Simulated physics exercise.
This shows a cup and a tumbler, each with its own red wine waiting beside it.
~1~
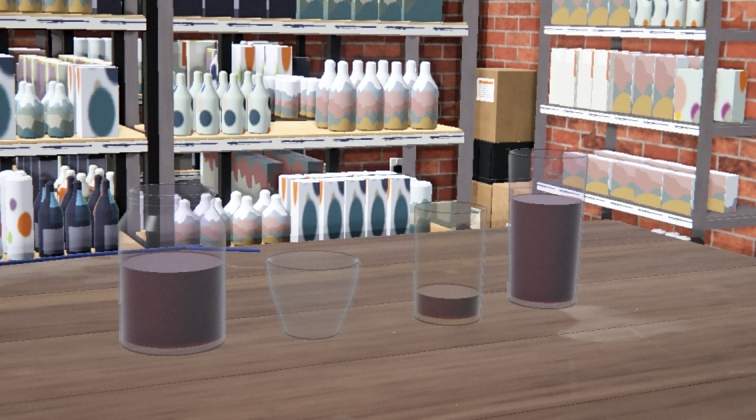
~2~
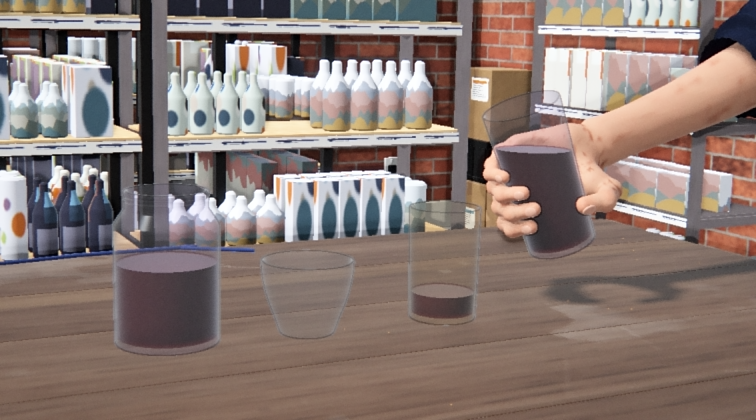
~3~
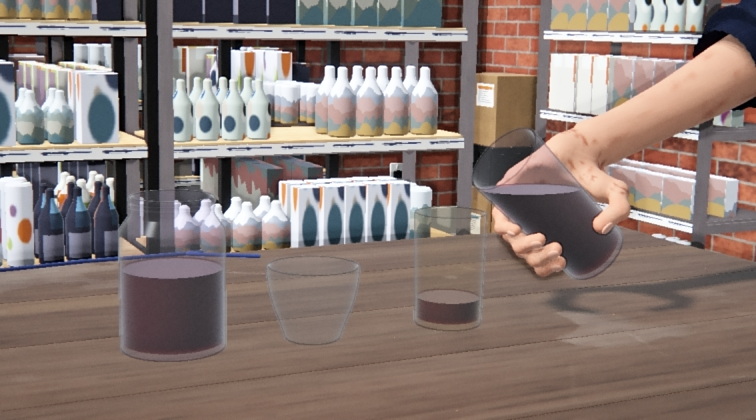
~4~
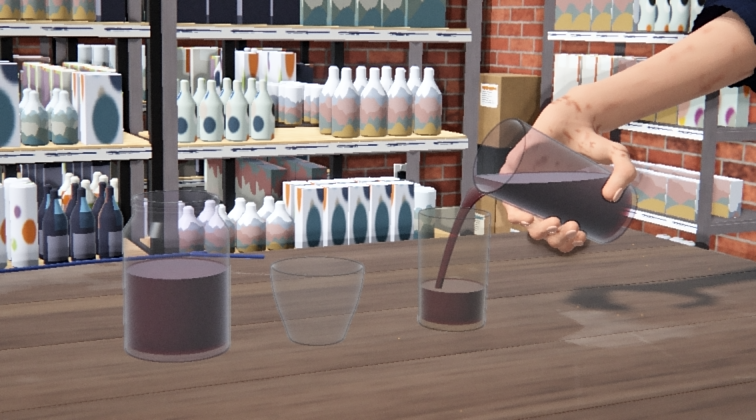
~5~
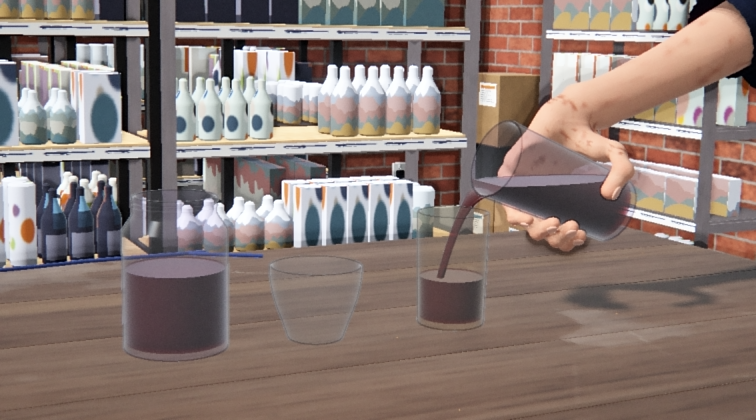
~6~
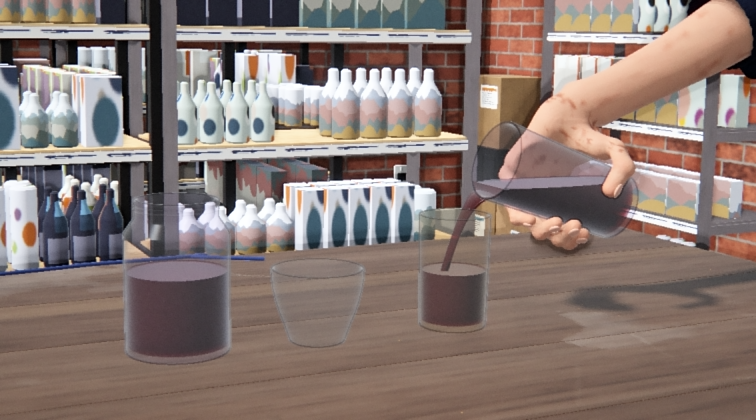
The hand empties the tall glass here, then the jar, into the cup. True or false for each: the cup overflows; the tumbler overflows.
Checking each: The cup overflowing is true; the tumbler overflowing is true.
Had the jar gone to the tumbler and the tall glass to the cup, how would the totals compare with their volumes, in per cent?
Roughly 140 % and 160 %.
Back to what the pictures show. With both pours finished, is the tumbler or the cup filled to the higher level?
The tumbler on the right.
Shortly, the tumbler is nearly full.
Then, the tumbler is full to the brim, some went over its rim.
At the finish, the cup is full to the brim, some went over its rim; the tumbler is full to the brim, some went over its rim.
